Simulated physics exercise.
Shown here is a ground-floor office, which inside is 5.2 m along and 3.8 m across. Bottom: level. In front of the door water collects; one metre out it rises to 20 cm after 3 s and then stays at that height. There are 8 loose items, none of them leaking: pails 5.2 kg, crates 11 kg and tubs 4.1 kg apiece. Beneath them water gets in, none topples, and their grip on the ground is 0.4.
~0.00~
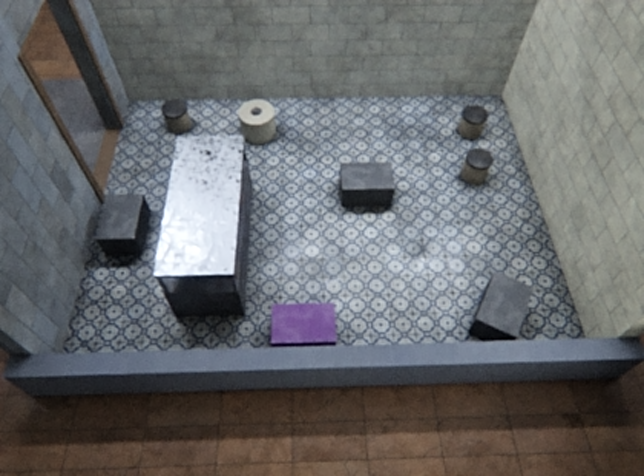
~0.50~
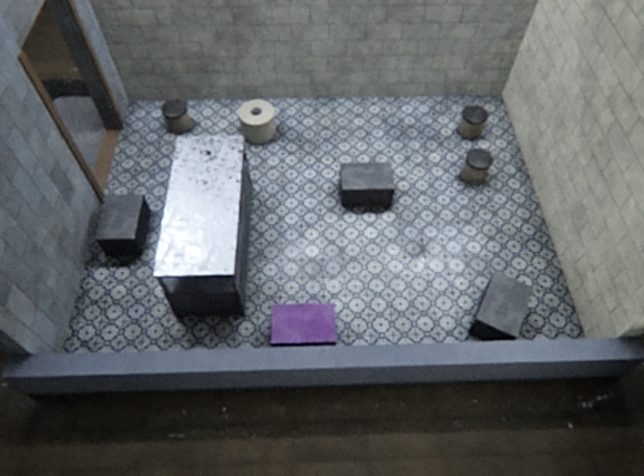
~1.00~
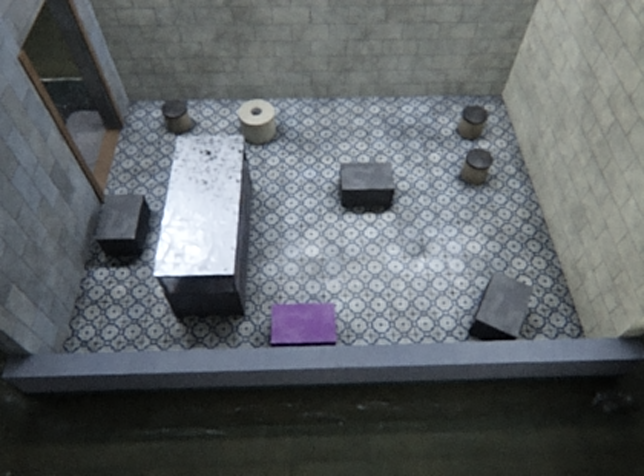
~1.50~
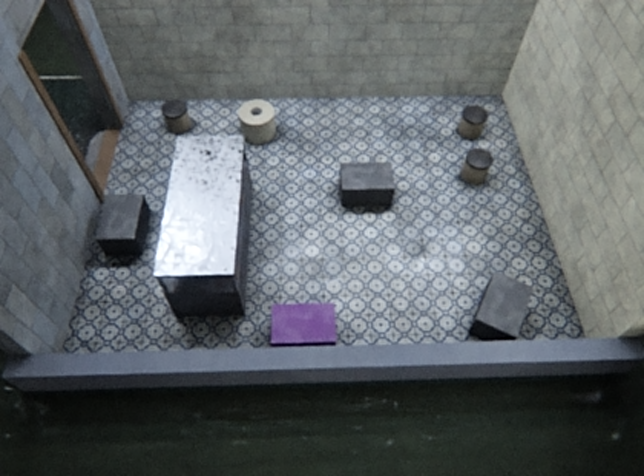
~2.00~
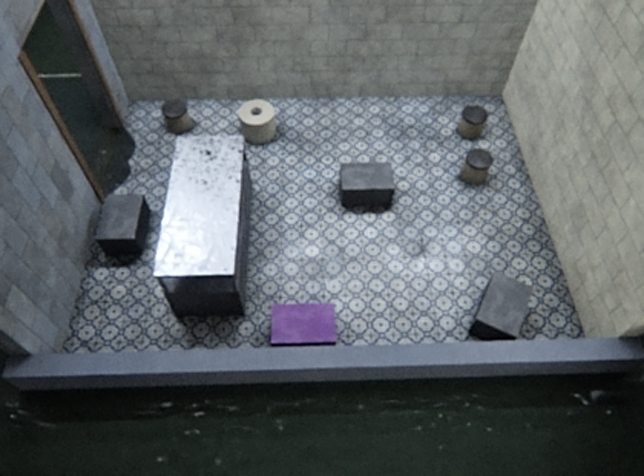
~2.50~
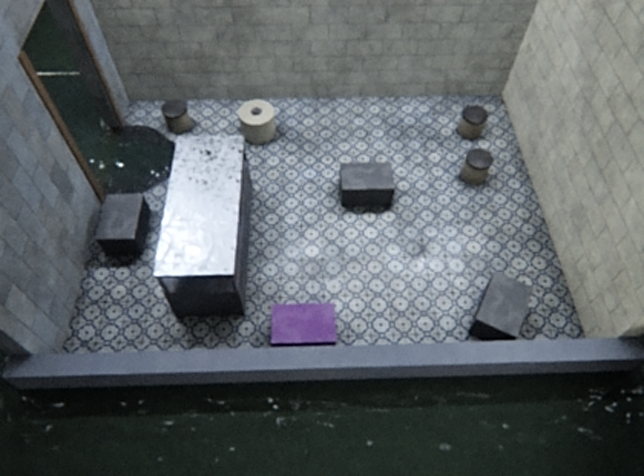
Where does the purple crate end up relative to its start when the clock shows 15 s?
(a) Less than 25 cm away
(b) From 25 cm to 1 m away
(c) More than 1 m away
Option c: More than 1 m away.
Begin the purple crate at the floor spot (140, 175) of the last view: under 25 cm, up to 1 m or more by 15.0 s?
It ends far away.
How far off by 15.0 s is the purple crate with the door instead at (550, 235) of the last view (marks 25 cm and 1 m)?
The purple crate covers a long distance.
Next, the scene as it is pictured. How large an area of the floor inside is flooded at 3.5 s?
Around 3.5 m2 of it.
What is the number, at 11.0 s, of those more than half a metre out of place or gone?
At that time I count 5.
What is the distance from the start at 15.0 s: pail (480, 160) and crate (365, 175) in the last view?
Net displacement, in order: 250 cm; 120 cm.
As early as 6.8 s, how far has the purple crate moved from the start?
About 0 cm.
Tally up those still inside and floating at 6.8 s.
2 of them.
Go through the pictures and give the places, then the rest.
The first picture shows the purple crate at (304, 323) rests on the ground; water covers 0.0 m2; 0 of 8 have shifted.
The second picture shows the purple crate at (304, 323), on the bottom; water covers 0.0 m2; 0 of 8 have shifted.
The third picture shows the purple crate at (304, 323), on the bottom; 0.0 m2 under water; 0 of 8 have shifted.
The fourth picture shows the purple crate at (304, 323) rests on the ground; water covers 0.0 m2; 0 of 8 have shifted.
The fifth picture shows the purple crate at (304, 323), on the bottom; 0.2 m2 under water; 0 of 8 have shifted.
The sixth picture shows the purple crate at (304, 323), on the bottom; water covers 0.8 m2; 0 of 8 have shifted.
After 3.5 s the purple crate is near (304, 323), 0.0 m from its start, aground; 0 afloat.
After 6.8 s the purple crate is near (304, 323), 0.0 m from its start, aground; 2 afloat.
After 11.0 s the purple crate is near (304, 304), 0.2 m from its start, afloat; 7 afloat.
After 15.0 s the purple crate is near (368, 153), 2.2 m from its start, afloat; 8 afloat.
